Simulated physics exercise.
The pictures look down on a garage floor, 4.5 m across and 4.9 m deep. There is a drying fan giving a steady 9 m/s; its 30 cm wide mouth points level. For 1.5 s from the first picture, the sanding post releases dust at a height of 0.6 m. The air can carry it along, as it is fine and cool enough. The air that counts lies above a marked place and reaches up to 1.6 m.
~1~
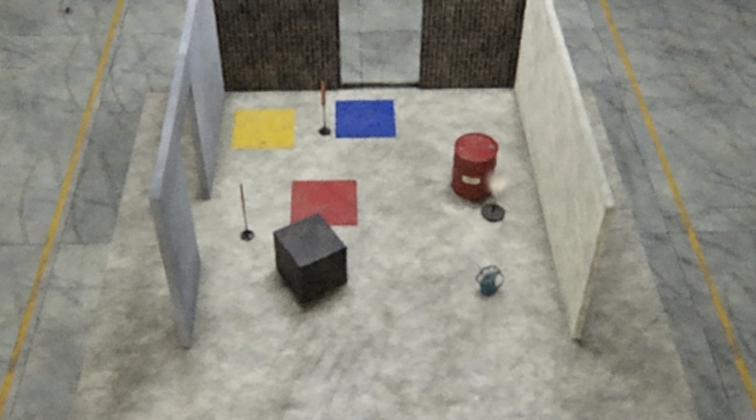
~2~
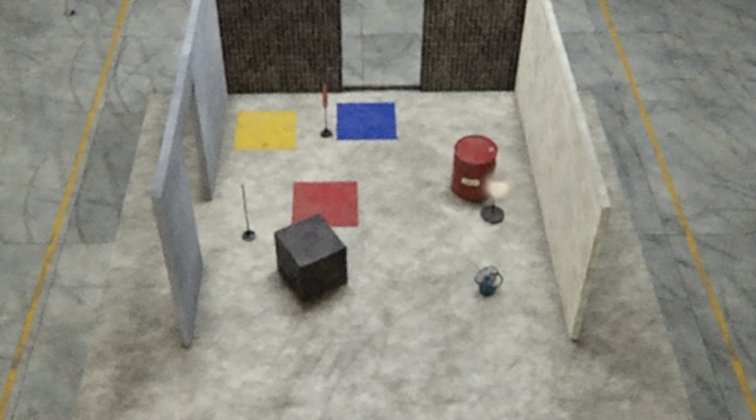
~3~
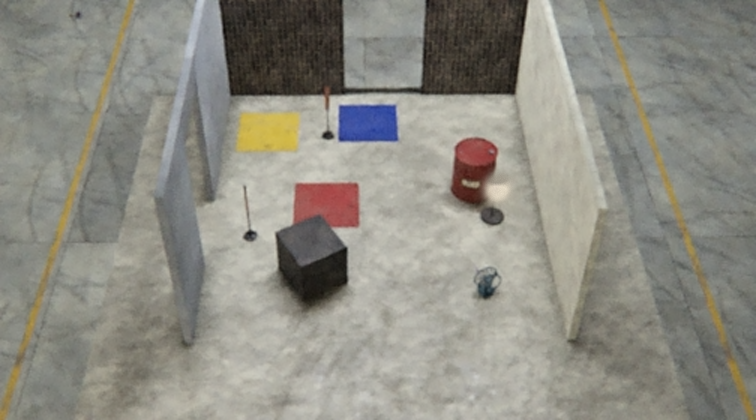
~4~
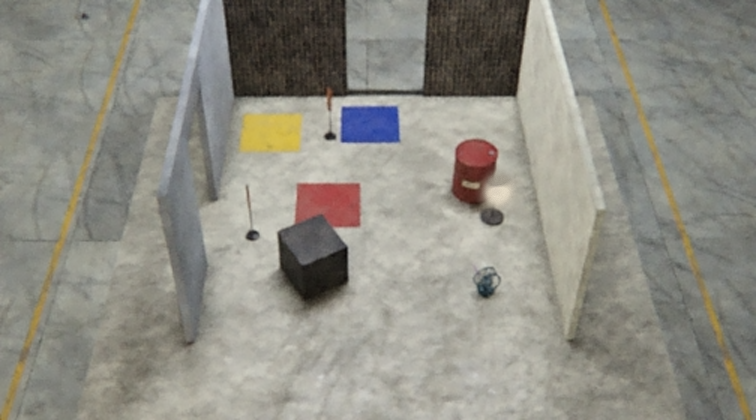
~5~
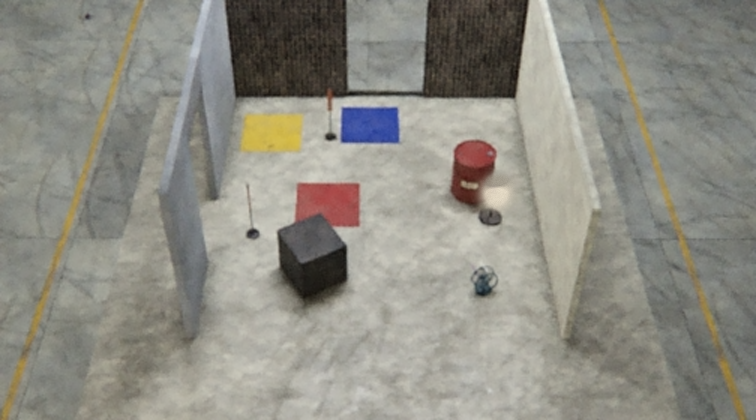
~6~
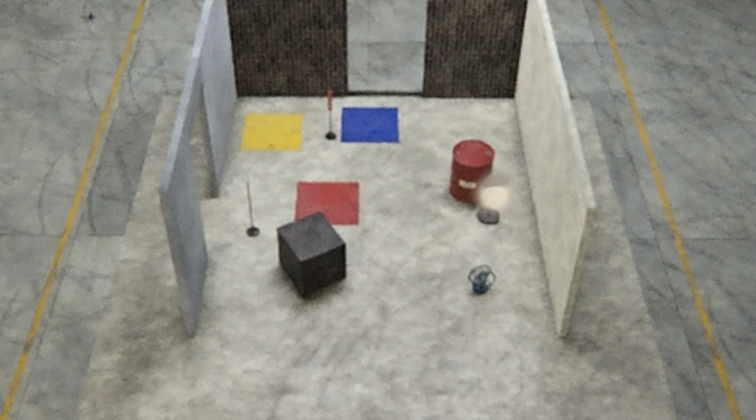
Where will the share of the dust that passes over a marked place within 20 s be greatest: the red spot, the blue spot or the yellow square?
The blue one.
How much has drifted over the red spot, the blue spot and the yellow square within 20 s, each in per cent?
0 % red, 60 % blue, 2 % yellow.
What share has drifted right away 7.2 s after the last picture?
Around 15 percent at that point.
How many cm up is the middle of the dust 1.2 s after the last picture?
Its middle sits roughly 40 cm above the surface.
Then, 1.2 s after the last picture we count, 0 % has passed over the red spot, 0 % over the blue spot and 0 % over the yellow square, with 100 % still about or yet to come, and the middle of the rest is near (495, 200).
Then, 3.2 s after the last picture we count, 0 % has passed over the red spot, 1 % over the blue spot and 0 % over the yellow square, with 99 % still about or yet to come, and the middle of the rest is near (512, 204).
Then, 7.2 s after the last picture we count, 0 % has passed over the red spot, 18 % over the blue spot and 0 % over the yellow square, with 83 % still about or yet to come, and the middle of the rest is near (515, 216).
Then, 19.2 s after the last picture we count, 0 % has passed over the red spot, 56 % over the blue spot and 2 % over the yellow square, with 25 % still about or yet to come, and the middle of the rest is near (489, 156).
